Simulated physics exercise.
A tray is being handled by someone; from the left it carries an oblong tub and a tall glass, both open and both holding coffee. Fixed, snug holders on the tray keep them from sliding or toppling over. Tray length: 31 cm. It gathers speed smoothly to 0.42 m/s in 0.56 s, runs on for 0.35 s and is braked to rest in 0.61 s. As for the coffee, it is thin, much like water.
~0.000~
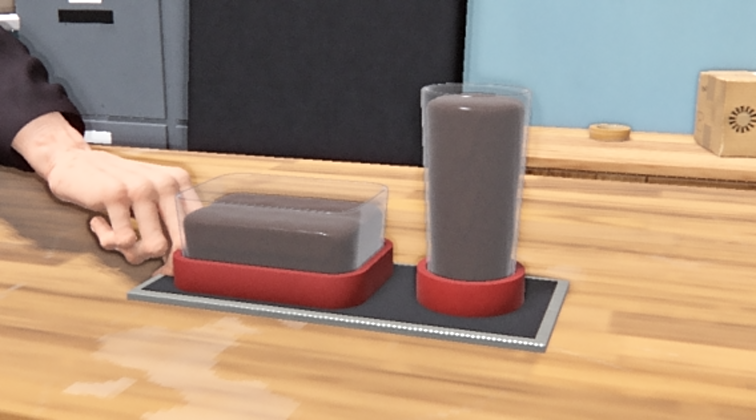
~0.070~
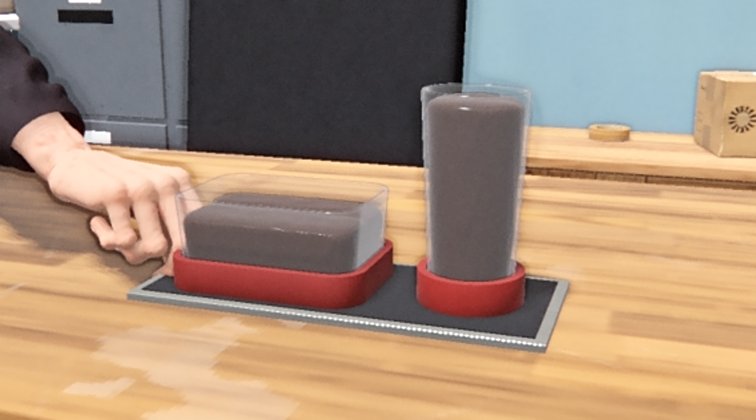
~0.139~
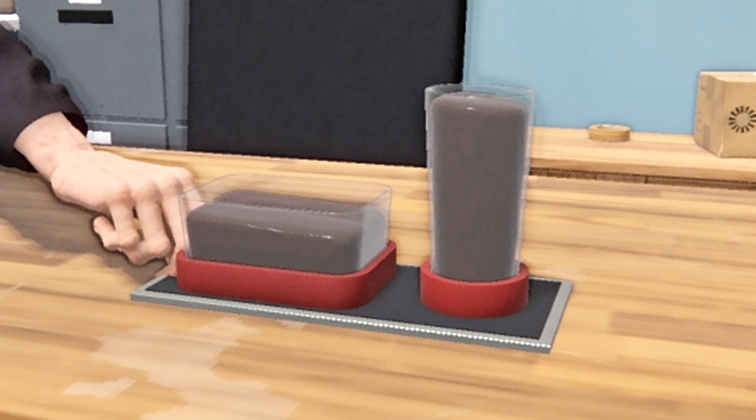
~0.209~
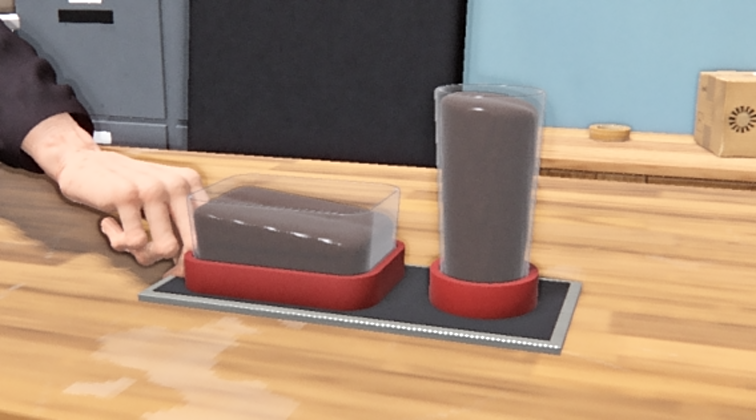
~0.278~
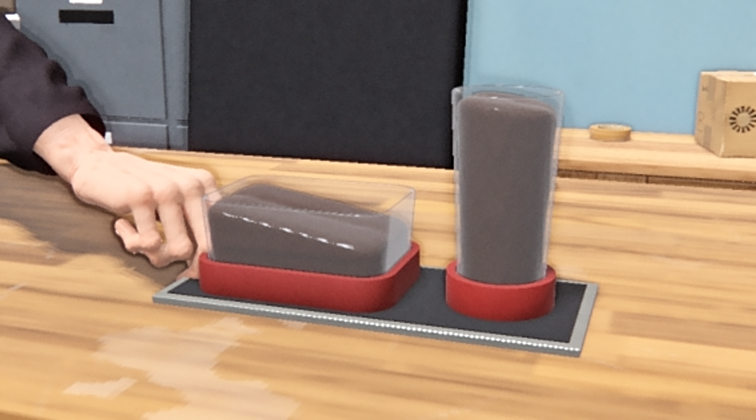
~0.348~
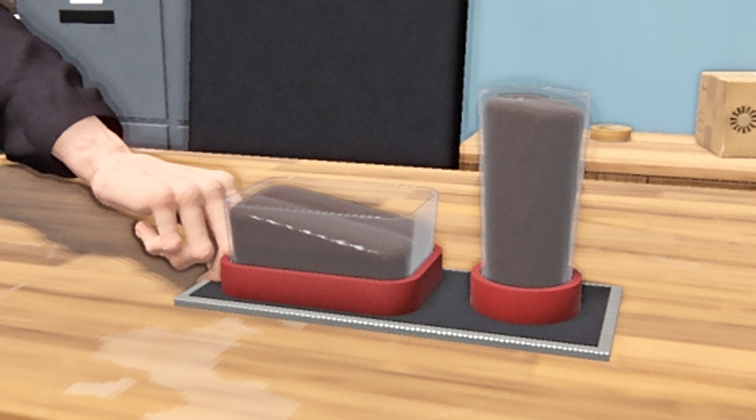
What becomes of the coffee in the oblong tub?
The contents remain inside.
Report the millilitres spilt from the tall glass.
I'd say around 0 ml all told.
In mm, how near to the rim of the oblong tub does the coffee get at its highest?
Roughly 3 mm.
After 0.70 s the tray moves at 0.42 m/s; losses from the left are 0, 0 ml.
After 1.06 s the tray moves at 0.36 m/s; losses from the left are 0, 0 ml.
After 1.41 s the tray moves at 0.03 m/s; losses from the left are 0, 0 ml.
After 1.77 s the tray moves at 0.00 m/s; losses from the left are 0, 0 ml.
In the end losses from the left are 0, 0 ml.
